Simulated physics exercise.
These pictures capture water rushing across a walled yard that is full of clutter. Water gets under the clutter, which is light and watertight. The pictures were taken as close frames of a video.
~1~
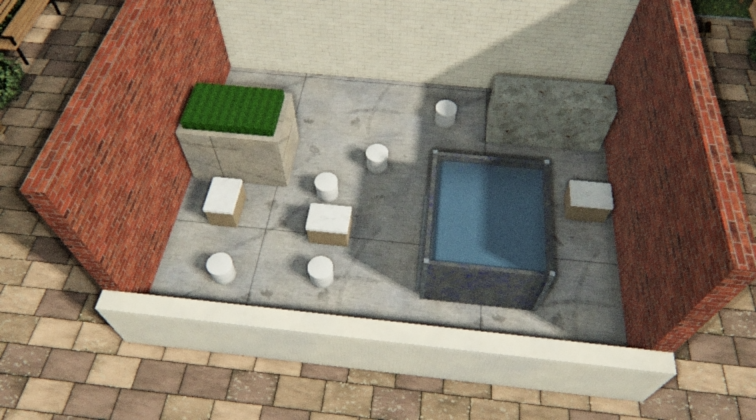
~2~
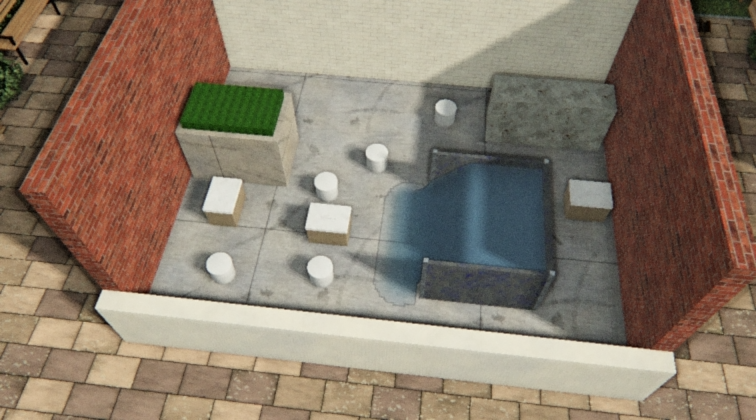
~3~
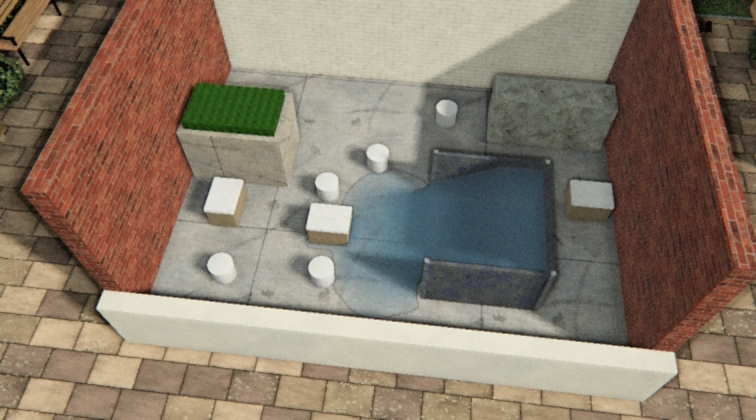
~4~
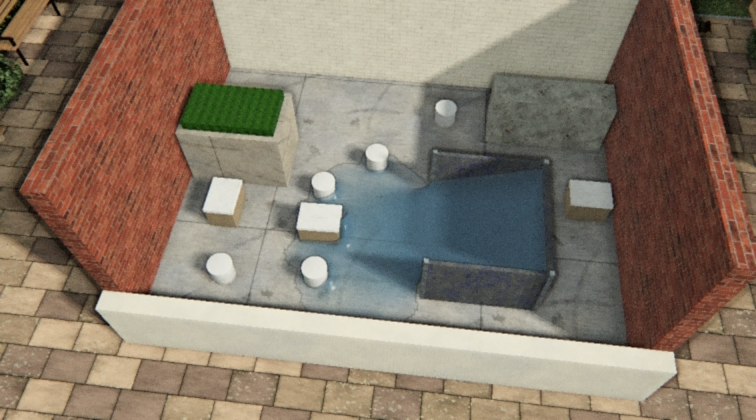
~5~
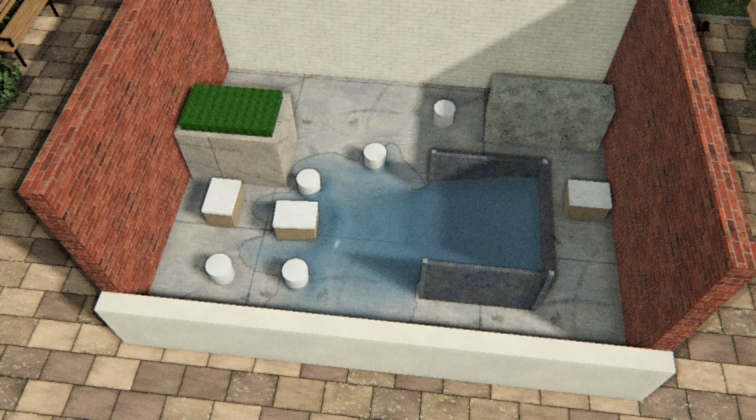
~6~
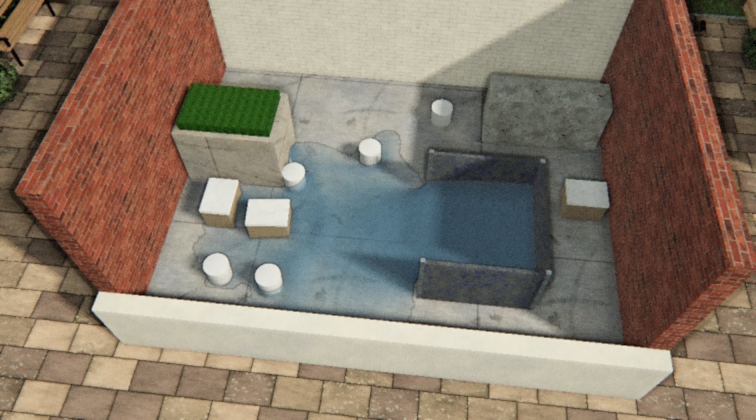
In a brick-walled yard scattered with pale blocks and white cylinders, water stands in a dark-sided tank. The tank's left side opens and the water spreads leftward across the paving, reaching the nearest objects, then pushes a block and a few cylinders left while the others stay roughly in place.
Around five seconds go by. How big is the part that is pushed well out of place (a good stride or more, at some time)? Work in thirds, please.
The things swept well aside make up two thirds or a bigger part.
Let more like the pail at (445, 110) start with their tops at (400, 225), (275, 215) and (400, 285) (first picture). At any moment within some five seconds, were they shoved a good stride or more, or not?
So, in order, the copies go a long way, a long way, a long way.
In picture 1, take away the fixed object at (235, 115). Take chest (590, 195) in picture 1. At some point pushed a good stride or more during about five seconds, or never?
For that object it comes out below that mark.
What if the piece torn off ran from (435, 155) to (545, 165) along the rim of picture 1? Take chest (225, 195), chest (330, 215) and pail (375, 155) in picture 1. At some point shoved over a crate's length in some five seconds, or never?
First below the mark, then below the mark, then below the mark.
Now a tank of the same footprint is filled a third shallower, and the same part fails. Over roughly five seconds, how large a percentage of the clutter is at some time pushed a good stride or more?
Some 60 per cent.
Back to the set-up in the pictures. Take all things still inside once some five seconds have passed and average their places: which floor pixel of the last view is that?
Mean floor position: Approx. (390, 194) px, last view.
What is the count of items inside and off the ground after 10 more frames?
By my reckoning the number comes out at 4.
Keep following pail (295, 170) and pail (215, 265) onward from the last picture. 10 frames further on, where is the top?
Near pixel (336, 81) and pixel (164, 265).
A moment on, 3 of 8 are well off their spots; 2 afloat.
Next, 5 of 8 are well off their spots; 4 afloat.
Later, 4 of 8 are well off their spots; 4 afloat.
In the end, 5 of 8 are well off their spots, and 6 have been at some point; 3 afloat.
